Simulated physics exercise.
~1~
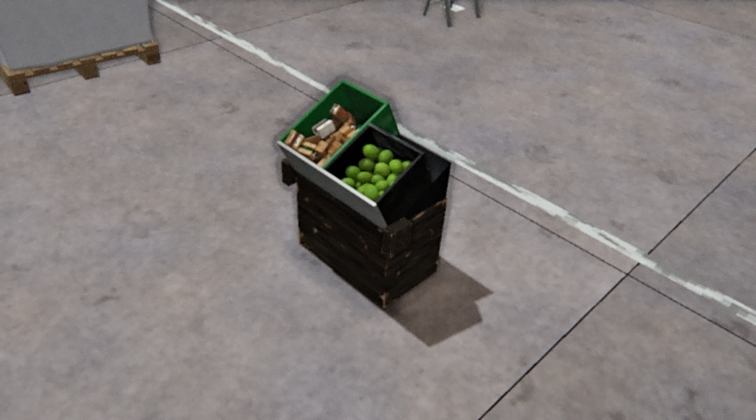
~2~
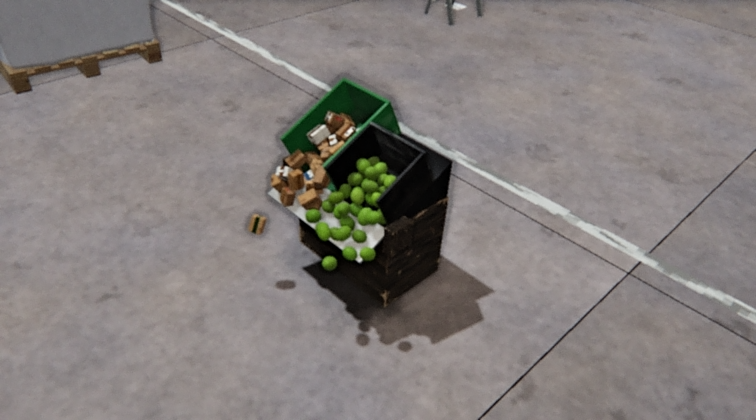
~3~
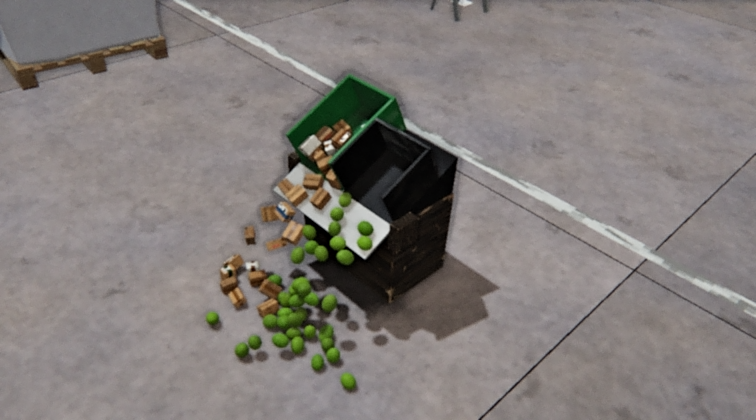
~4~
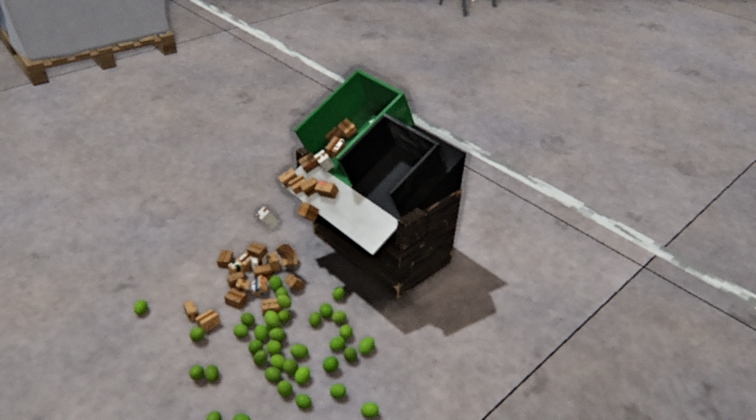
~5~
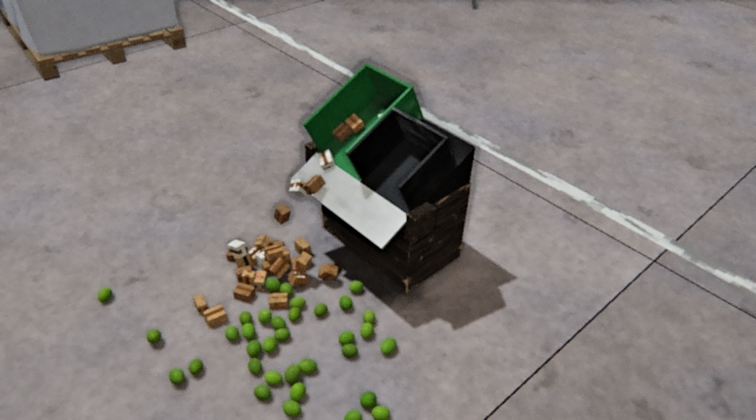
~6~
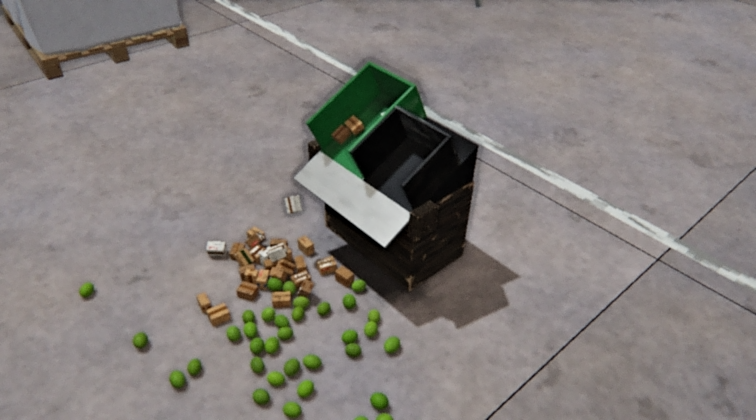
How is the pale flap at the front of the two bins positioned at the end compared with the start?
At the start the flap is leaning up across the front of the bins. By the end it has dropped over and lies on its side, with its broad white face showing.
